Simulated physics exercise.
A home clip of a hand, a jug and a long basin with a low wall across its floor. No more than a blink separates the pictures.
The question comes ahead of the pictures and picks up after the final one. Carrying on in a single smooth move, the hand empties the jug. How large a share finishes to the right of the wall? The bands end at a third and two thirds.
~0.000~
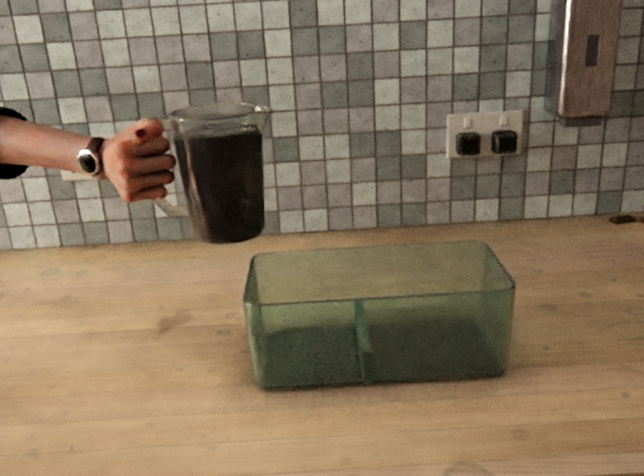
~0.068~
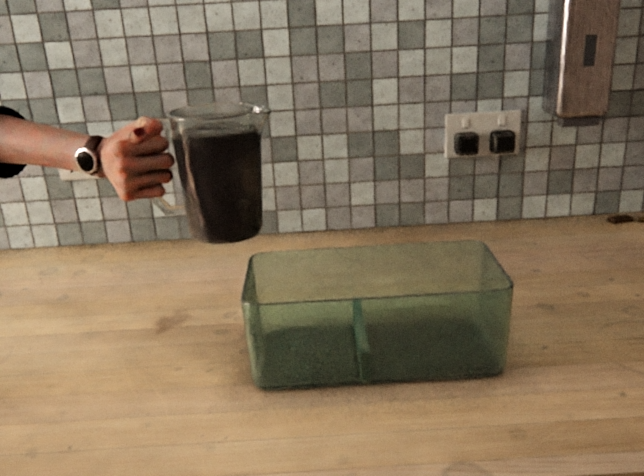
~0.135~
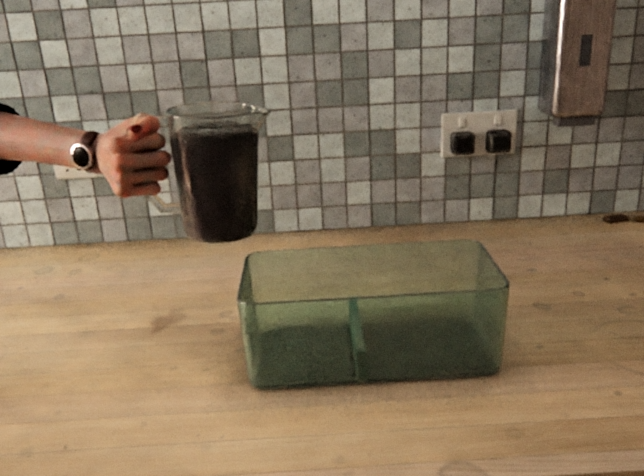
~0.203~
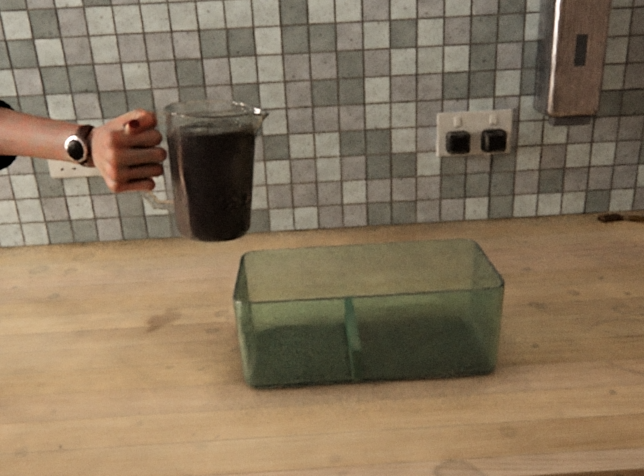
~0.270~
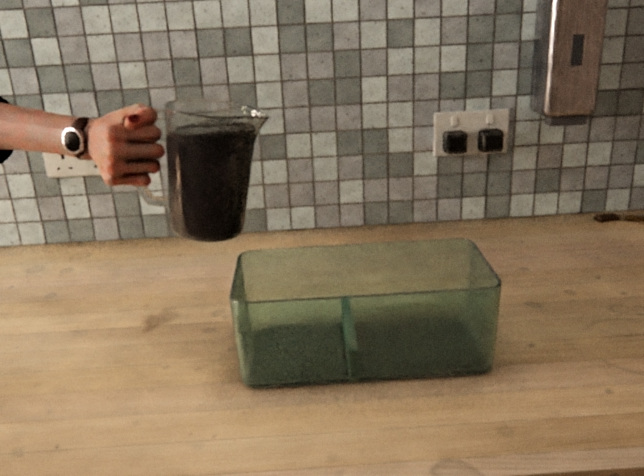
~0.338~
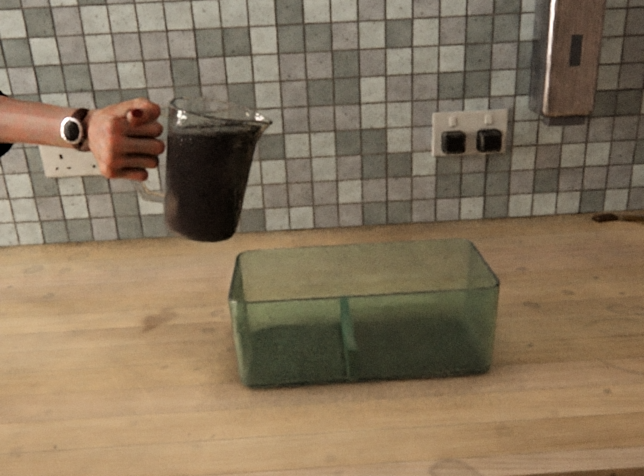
At least a third, at most two thirds.
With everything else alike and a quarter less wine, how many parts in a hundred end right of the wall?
My estimate is about 25 percent.
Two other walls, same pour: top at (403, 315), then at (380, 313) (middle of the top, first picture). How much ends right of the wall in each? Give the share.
5 % then 5 %.
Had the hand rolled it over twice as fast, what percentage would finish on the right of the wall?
About 25 %.
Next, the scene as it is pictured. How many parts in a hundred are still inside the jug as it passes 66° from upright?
Remaining fraction: Approx. 85 %.
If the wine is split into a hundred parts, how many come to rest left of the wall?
About 50 percent.
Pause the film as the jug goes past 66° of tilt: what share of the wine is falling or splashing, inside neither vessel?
Roughly 10 per cent.
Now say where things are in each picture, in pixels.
The first frame shows tilt 0°; pouring edge (273, 109); surface from (178, 133) to (261, 128); the long basin's rim runs from (248, 279) to (500, 264); the wall's top is at (362, 324).
The second frame shows tilt 1°; pouring edge (272, 110); surface from (176, 132) to (260, 128).
The third frame shows tilt 2°; pouring edge (270, 110); surface from (174, 130) to (257, 128).
The fourth frame shows tilt 5°; pouring edge (268, 112); surface from (171, 131) to (255, 127).
The fifth frame shows tilt 9°; pouring edge (269, 116); surface from (171, 131) to (256, 126).
The sixth frame shows tilt 14°; pouring edge (272, 121); surface from (172, 132) to (261, 127).
A moment on, the jug is tipped part way and 84 per cent is still to pour, 1 is left of the wall and 4 right of it.
Next, the jug is tipped right over and 31 per cent is still to pour, 16 is left of the wall and 37 right of it.
Then the jug is tipped right over and 1 per cent is still to pour, 50 is left of the wall and 47 right of it.
Later the jug is tipped right over and 0 per cent is still to pour, 50 is left of the wall and 48 right of it.
At rest 50 per cent lies left of the wall, 48 right of it and 1 outside.
